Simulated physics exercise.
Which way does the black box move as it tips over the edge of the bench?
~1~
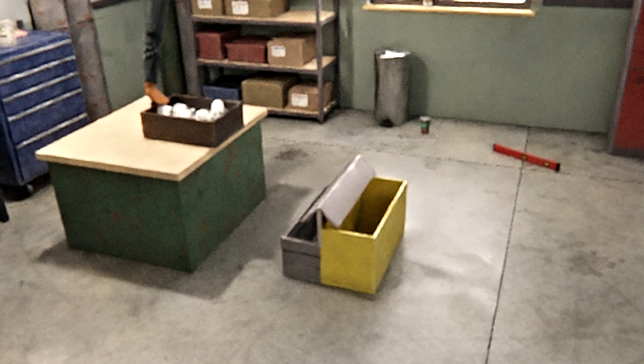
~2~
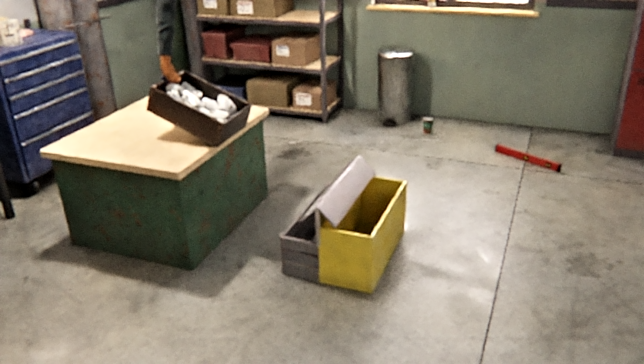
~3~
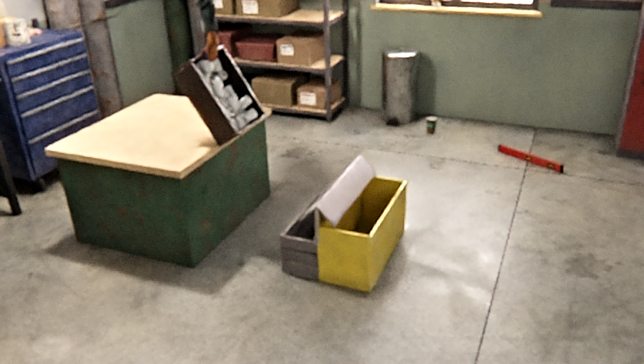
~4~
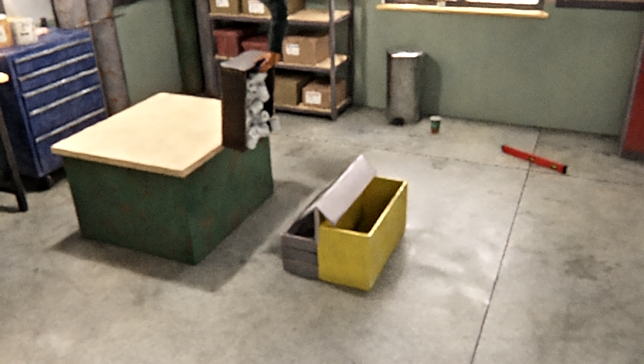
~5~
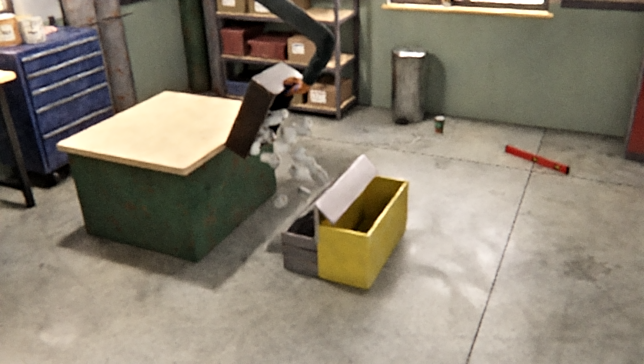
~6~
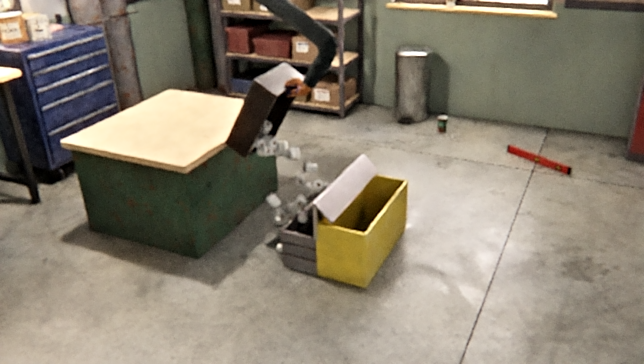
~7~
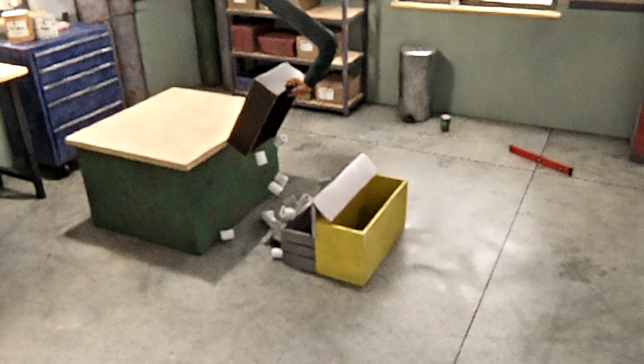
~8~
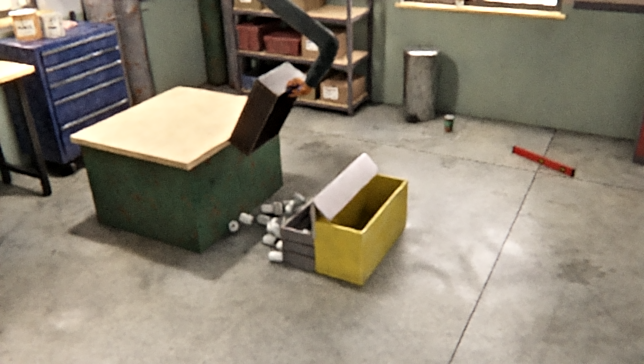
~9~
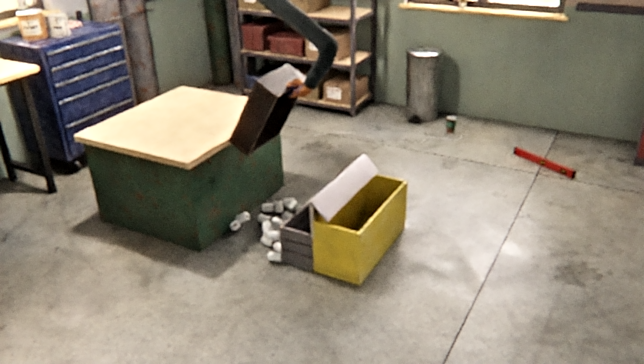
The black box moves to the right as it tips over the edge of the bench.
